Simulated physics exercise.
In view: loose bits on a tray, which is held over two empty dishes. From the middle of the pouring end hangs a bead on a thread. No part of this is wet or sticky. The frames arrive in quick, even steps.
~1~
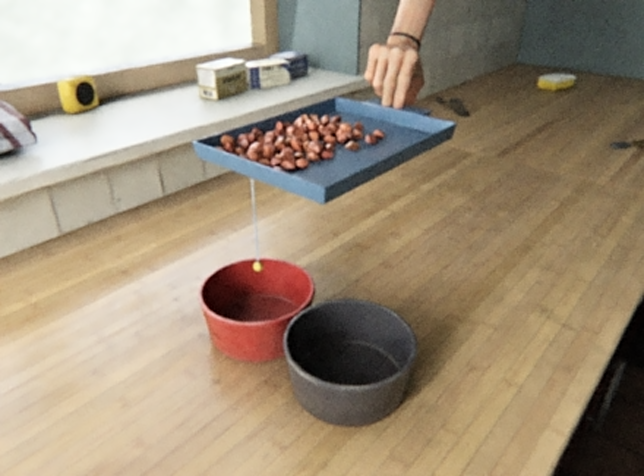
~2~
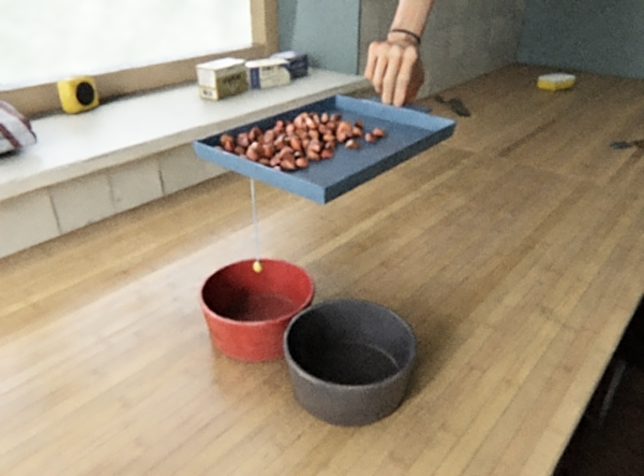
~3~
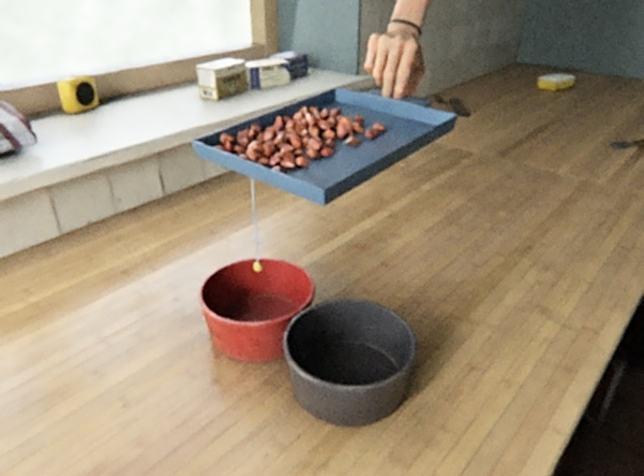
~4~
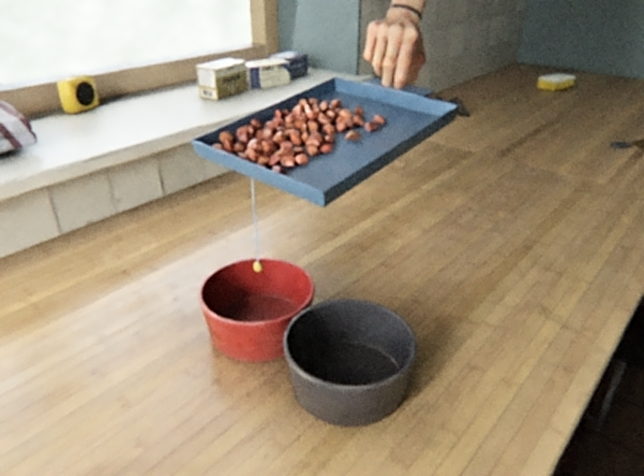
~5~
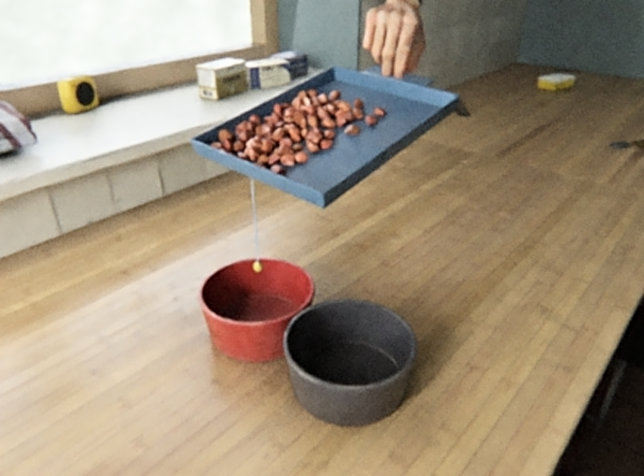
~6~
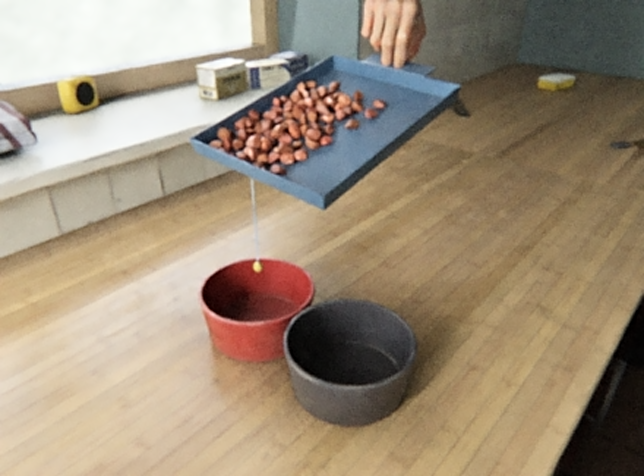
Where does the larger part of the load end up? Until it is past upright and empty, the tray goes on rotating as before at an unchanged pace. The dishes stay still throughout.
The larger part ends up in the left dish.
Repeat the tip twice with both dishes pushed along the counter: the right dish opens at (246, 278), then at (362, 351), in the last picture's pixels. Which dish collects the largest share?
For the first place, the dish on the right side; for the second, the dish on the left side.
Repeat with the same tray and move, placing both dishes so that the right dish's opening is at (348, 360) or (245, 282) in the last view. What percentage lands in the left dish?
70% for the first placement, 0% for the second.
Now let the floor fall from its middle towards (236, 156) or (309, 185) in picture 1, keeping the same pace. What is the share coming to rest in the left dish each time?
Shares: 10 %, then 40 %.
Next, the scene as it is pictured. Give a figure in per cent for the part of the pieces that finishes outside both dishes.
30 per cent.
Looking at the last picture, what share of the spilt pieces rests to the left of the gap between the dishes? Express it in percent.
Around 100 %.
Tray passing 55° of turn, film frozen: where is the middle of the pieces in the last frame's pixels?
The load is centred around (265, 140).
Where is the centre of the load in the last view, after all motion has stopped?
Near pixel (258, 342).
Soon after the last picture, tray tipped steeply; nearly all on the tray; a stray few in the air.
A little later, tray tipped right over; about two thirds on the tray; a small part in the right dish; a stray few in the left dish; a stray few outside both; about a quarter in the air.
Later still, tray tipped past a quarter turn; about a quarter in the right dish; about half in the left dish; about a third outside both.
At rest, tray tipped past a quarter turn; about a quarter in the right dish; about half in the left dish; about a third outside both.
